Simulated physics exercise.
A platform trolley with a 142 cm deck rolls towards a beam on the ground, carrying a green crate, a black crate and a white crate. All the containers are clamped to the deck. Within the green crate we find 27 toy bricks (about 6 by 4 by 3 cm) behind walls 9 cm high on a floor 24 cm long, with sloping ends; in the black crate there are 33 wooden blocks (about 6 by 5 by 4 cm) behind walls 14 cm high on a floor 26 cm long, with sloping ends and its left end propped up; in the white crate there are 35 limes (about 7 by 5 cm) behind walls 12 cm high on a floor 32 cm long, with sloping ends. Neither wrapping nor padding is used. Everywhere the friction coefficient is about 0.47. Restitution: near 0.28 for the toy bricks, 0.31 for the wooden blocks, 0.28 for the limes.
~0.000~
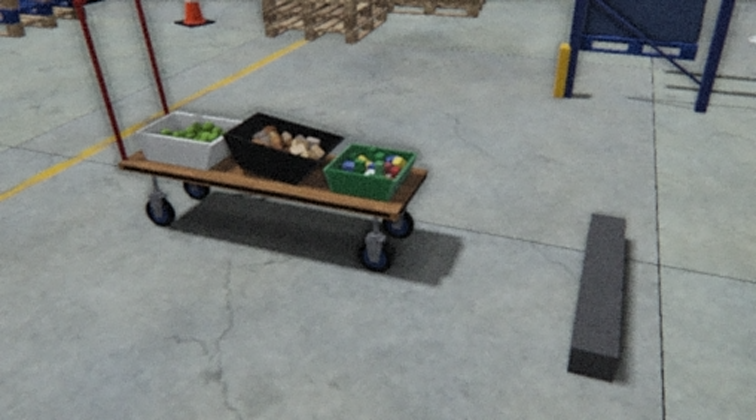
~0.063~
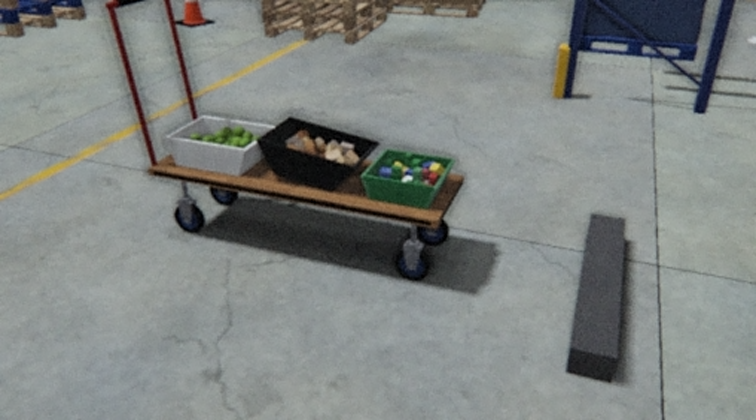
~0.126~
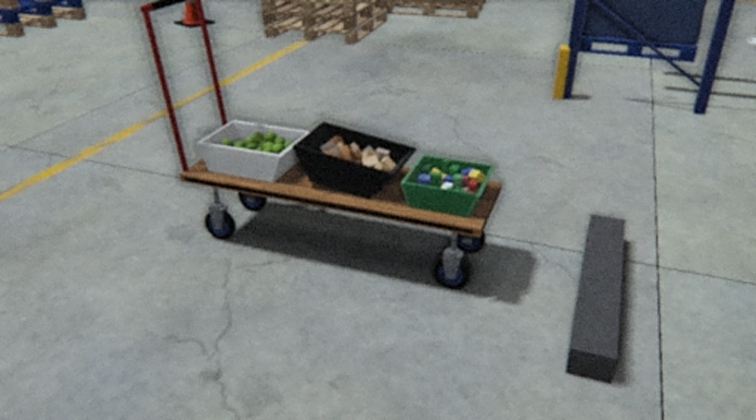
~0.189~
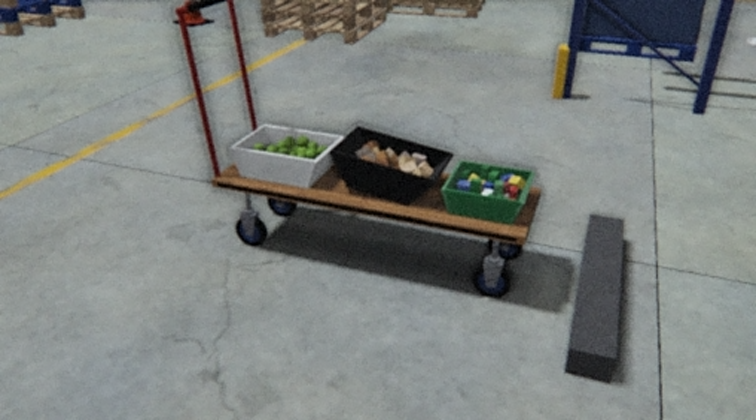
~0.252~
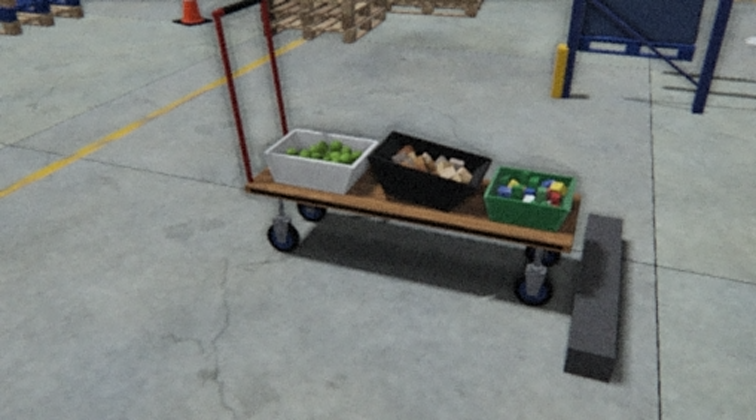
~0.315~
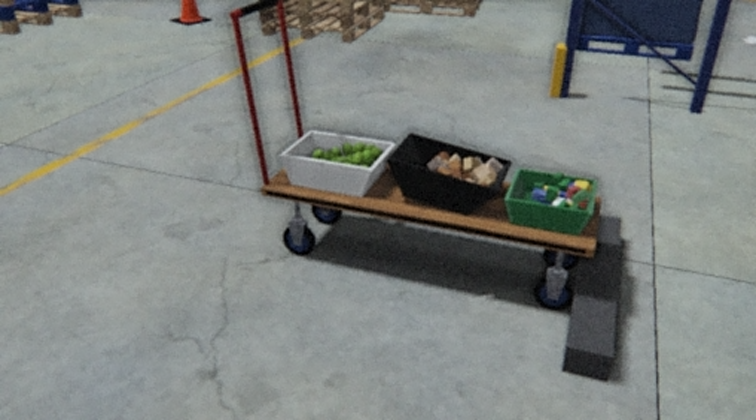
A flat wooden trolley with a tall red handle at its left end stands on a grey concrete warehouse floor, seen from above and to one side by a still camera. It carries a white crate of limes, a black crate of wooden blocks and a green crate of colourful toy bricks, left to right. The trolley rolls rightward to a dark beam, the crates keeping their places.
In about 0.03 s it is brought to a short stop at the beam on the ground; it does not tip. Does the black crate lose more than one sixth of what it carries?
Spilled: Higher than a sixth.
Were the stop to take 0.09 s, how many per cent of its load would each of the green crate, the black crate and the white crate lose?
Result - green crate: 10 percent, black crate: 10 percent, white crate: 0 percent.
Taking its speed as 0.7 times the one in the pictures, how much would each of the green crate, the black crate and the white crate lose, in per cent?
Green crate 0, black crate 0, white crate 0 per cent.
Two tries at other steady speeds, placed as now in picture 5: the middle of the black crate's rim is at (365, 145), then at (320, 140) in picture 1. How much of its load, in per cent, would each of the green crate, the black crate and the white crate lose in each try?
For the green crate it's 0 % and then 0 %, for the black crate 0 % and then 0 %, and for the white crate 0 % and then 0 %.
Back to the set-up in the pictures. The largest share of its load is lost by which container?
That would be the black crate.
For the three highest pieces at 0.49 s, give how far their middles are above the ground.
Mean height: Some 64 cm.
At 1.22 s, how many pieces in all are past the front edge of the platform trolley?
I count about 2 pieces out front at that moment.
After 0.37 s, the green crate has all 27, the black crate has all 33 and the white crate has all 35.
After 0.49 s, the green crate is down by 2 of 27, the black crate is down by 5 of 33 and the white crate is down by 2 of 35.
After 0.72 s, the green crate is down by 2 of 27, the black crate is down by 9 of 33 and the white crate is down by 3 of 35.
When it is over (at 1.22 s), the green crate is down by 2 of 27, the black crate is down by 9 of 33 and the white crate is down by 3 of 35. Asked share, 9 of 33, 27 per cent.
